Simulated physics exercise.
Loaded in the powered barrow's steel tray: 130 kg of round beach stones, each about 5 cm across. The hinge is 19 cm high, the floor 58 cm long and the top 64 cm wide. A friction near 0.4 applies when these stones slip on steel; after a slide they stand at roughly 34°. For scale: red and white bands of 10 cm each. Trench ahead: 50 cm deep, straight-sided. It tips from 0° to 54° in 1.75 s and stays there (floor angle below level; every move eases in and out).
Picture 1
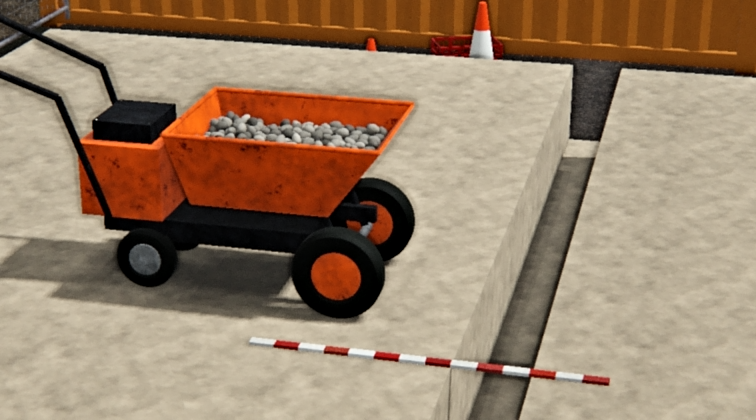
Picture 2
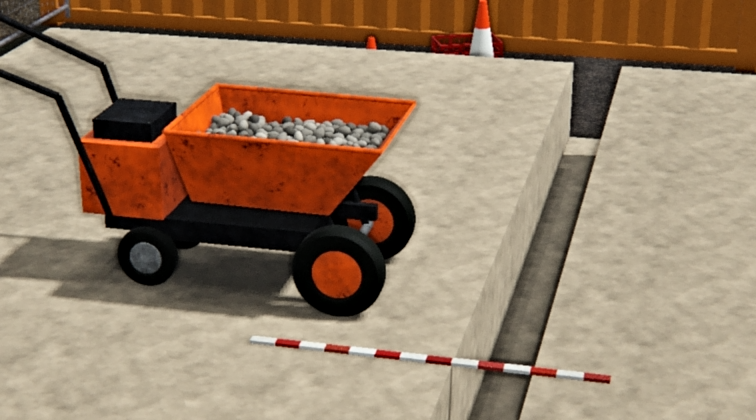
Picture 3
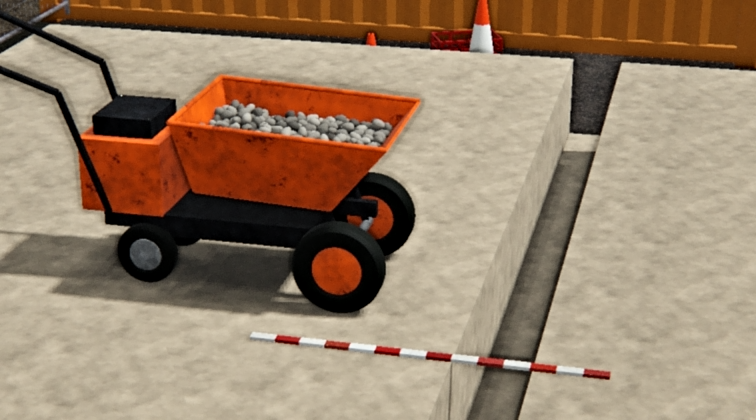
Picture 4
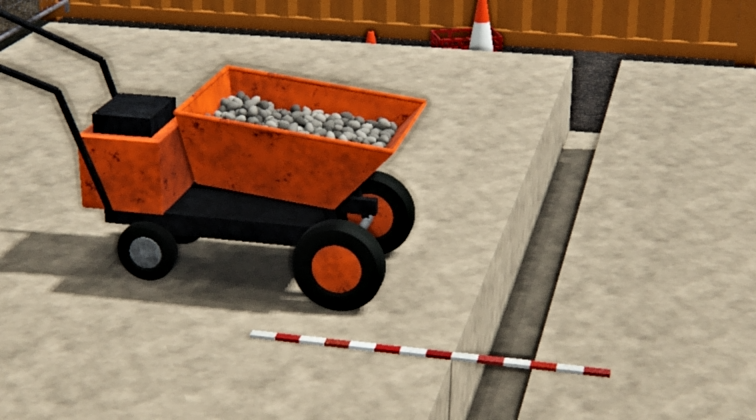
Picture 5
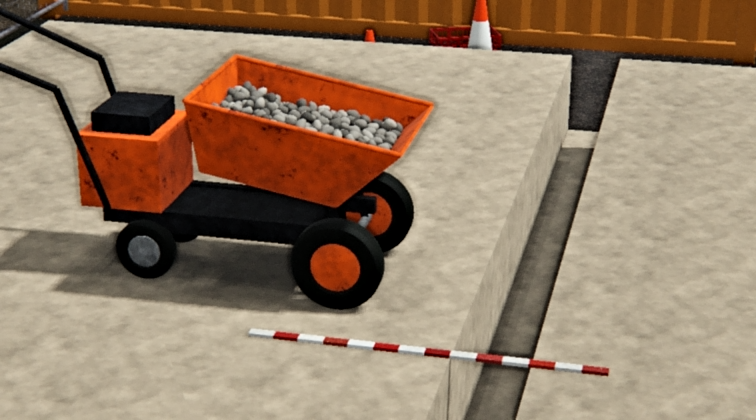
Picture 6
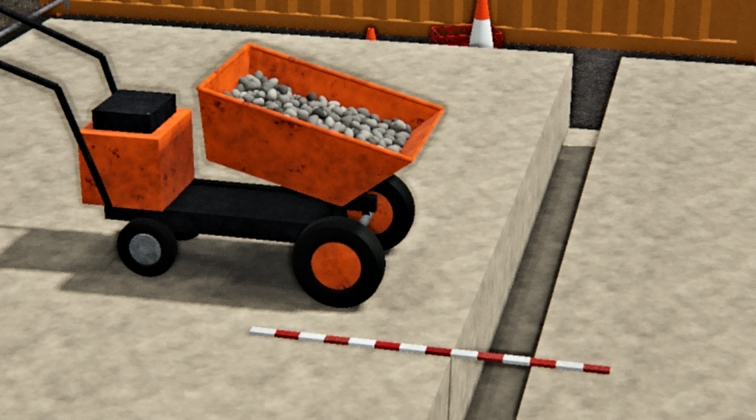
An orange tray loaded with grey stones slowly tilts forward on a stationary powered barrow.
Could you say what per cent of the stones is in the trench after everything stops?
I would put it at 51 per cent.
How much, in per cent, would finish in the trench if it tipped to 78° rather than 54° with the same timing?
In that case some 80 per cent.
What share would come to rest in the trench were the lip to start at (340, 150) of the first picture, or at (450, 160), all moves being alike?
45 and 10 %.
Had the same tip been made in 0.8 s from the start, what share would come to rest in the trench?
That works out at about 40 in a hundred.
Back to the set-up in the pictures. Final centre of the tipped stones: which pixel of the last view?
Their middle lands near (515, 384).
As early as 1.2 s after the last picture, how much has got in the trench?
At that moment: Approx. 15 %.
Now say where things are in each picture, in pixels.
In the first frame, lip at (379, 154), floor tilted 0°, highest stones at (300, 131).
In the second frame, lip at (381, 152), floor tilted 1°, highest stones at (302, 129).
In the third frame, the tray is at 3°, its lip at (386, 151); the top of the load is at (258, 120).
In the fourth frame, the tray is at 6°, its lip at (393, 152); the top of the load is at (245, 109).
In the fifth frame, the tray is at 10°, its lip at (401, 156); the top of the load is at (249, 98).
In the sixth frame, lip at (412, 161), floor tilted 15°, highest stones at (259, 87).
Then, 0.7 s after the last picture the floor is at 45°, 100 % in the tray; the foremost stones are at (456, 188).
Then, 1.2 s after the last picture the floor is at 54°, 85 % in the tray, 15 % in the trench; the foremost stones are at (543, 309).
Then, 1.6 s after the last picture the floor is at 54°, 66 % in the tray, 30 % in the trench, 4 % past the trench; the foremost stones are at (608, 302).
Then, 3.6 s after the last picture the floor is at 54°, 45 % in the tray, 51 % in the trench, 4 % past the trench; the foremost stones are at (644, 293).
